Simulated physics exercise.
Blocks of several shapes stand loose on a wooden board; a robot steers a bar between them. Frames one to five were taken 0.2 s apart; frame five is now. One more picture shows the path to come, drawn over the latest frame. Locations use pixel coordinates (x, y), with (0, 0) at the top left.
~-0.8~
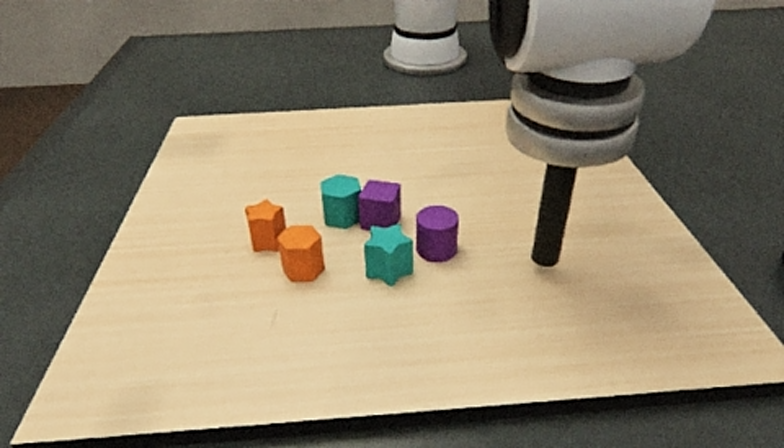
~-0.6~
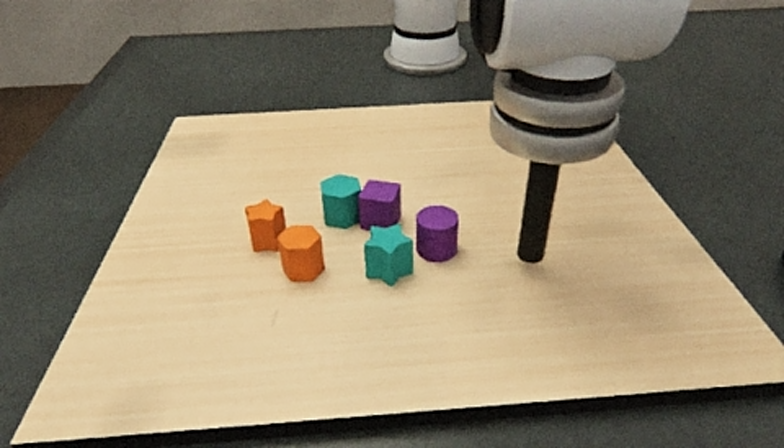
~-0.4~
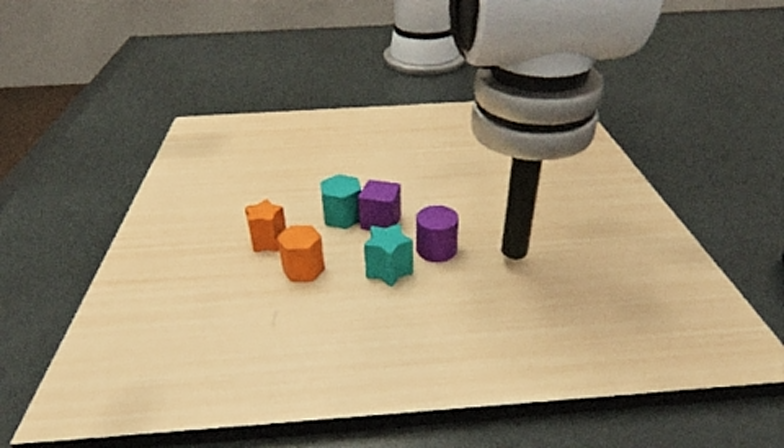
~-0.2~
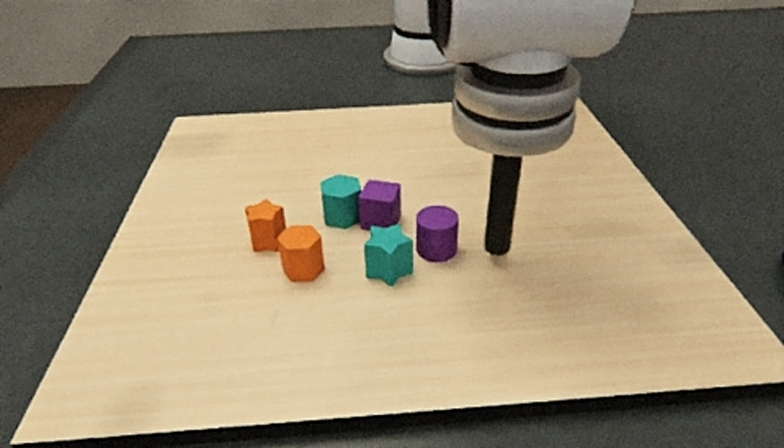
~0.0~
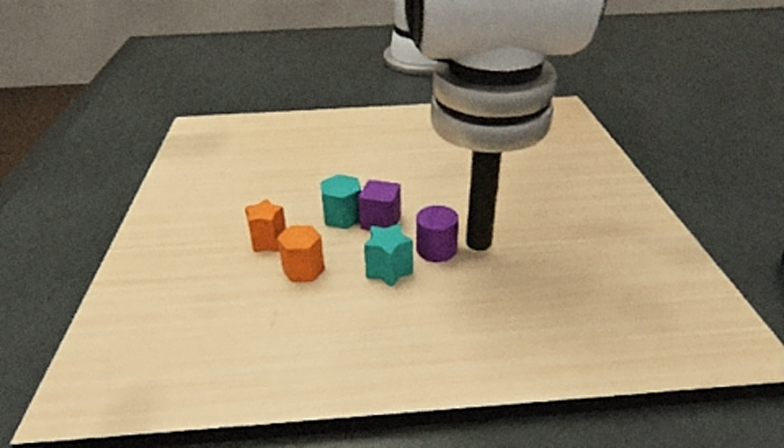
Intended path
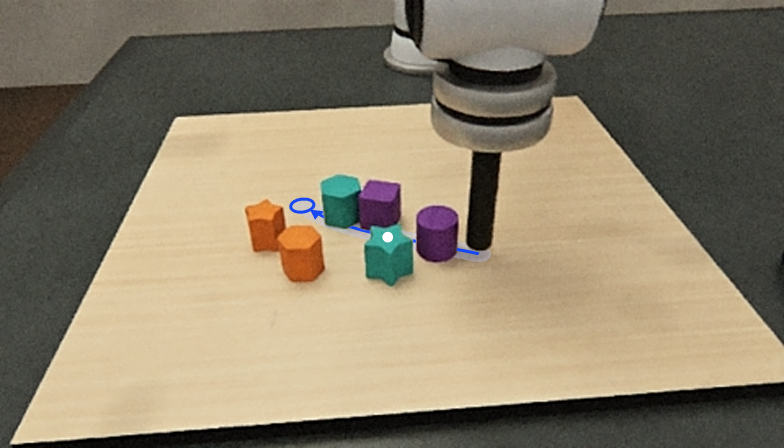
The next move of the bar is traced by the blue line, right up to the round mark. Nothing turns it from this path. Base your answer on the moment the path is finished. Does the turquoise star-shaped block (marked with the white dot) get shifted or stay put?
At the end, its place is different.
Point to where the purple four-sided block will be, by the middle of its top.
Answer: (362, 178).
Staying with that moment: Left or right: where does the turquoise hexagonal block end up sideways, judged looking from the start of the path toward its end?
That block drifts right.
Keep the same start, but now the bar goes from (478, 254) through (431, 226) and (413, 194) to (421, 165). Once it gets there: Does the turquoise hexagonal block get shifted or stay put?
The turquoise hexagonal block will stay where it is.
Drawn move, from (478, 254) via (411, 240) and (350, 227), ending at (302, 205); the dot is on the turquoise star-shaped block.
On the path given first. One third of the way, bar (410, 230); turquoise hexagonal block (333, 181), turned 20° anticlockwise; purple four-sided block (372, 188), turned 40° clockwise; turquoise star-shaped block (376, 239), turned 50° anticlockwise; purple disc (376, 213).
Two thirds of the way, bar (348, 217); turquoise hexagonal block (325, 176), turned 50° anticlockwise; purple four-sided block (362, 179), turned 85° clockwise; turquoise star-shaped block (373, 240), turned 60° anticlockwise; purple disc (338, 215).
At the end, bar (301, 196); orange star-shaped block still; turquoise hexagonal block (312, 160); purple four-sided block (362, 178), turned 90° clockwise; turquoise star-shaped block (373, 240), turned 60° anticlockwise; purple disc (338, 215).
